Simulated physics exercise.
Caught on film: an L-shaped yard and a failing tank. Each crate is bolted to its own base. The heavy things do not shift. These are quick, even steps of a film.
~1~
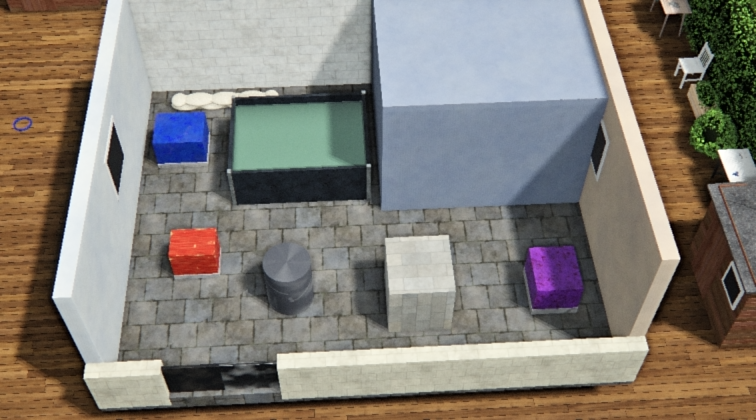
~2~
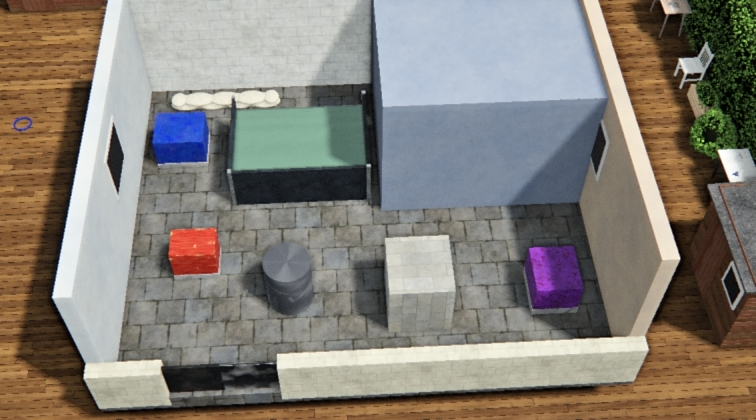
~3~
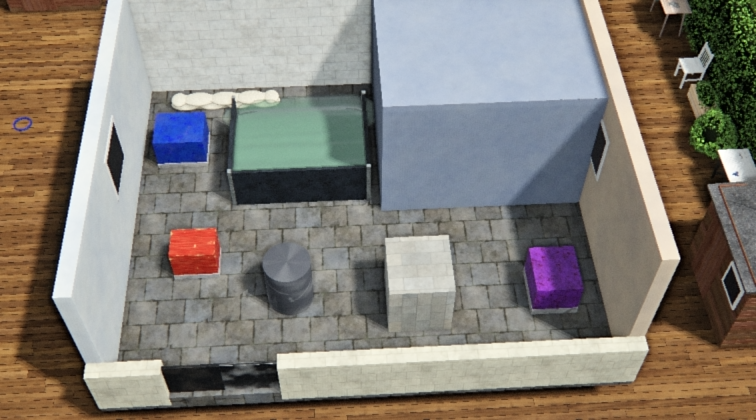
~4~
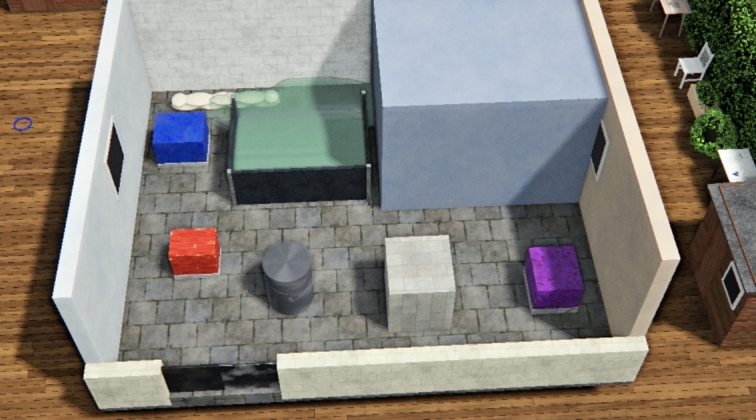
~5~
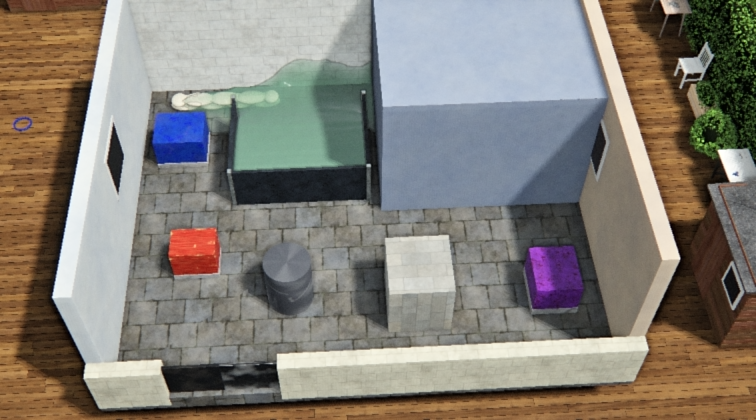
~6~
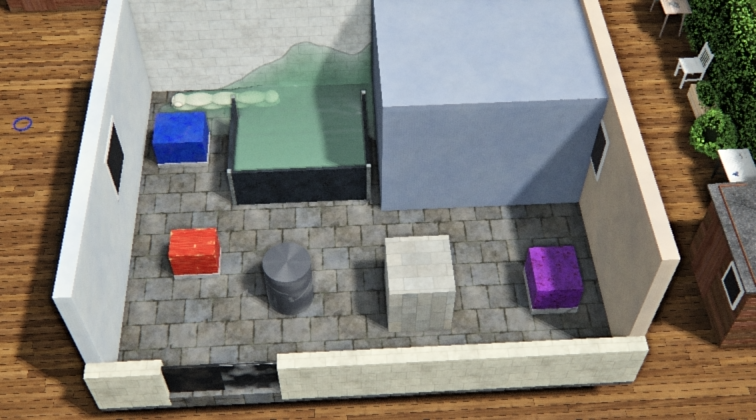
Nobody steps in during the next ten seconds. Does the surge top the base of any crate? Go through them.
One by one: The purple crate escapes dry; the red crate is wetted; the blue crate is wetted.
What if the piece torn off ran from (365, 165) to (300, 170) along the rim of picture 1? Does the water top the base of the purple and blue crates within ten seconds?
One by one: Purple crate is wetted; blue crate gets wet.
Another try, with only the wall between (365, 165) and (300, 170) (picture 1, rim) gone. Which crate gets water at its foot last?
I say the crate marked blue.
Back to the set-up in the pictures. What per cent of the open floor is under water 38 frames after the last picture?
Roughly 70 per cent.
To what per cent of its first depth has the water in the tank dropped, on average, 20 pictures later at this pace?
Close to 46 %.
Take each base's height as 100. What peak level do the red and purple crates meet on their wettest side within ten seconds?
Near 210 and 40 in a hundred.
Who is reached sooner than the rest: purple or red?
It is the red crate.
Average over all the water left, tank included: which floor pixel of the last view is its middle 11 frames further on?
Roughly at (279, 132).
A moment on, water covers 15 % of the floor; the purple crate not reached, the red crate not reached, the blue crate water round its plinth.
Next, water covers 25 % of the floor; the purple crate not reached, the red crate not reached, the blue crate water round its plinth.
Then, water covers 55 % of the floor; the purple crate not reached, the red crate water round its plinth, the blue crate water round its plinth.
Later, water covers 70 % of the floor; the purple crate water round its plinth, the red crate water round its plinth, the blue crate water round its plinth.
In the end, water covers 95 % of the floor; the purple crate stayed above the water, the red crate was topped, the blue crate was topped.
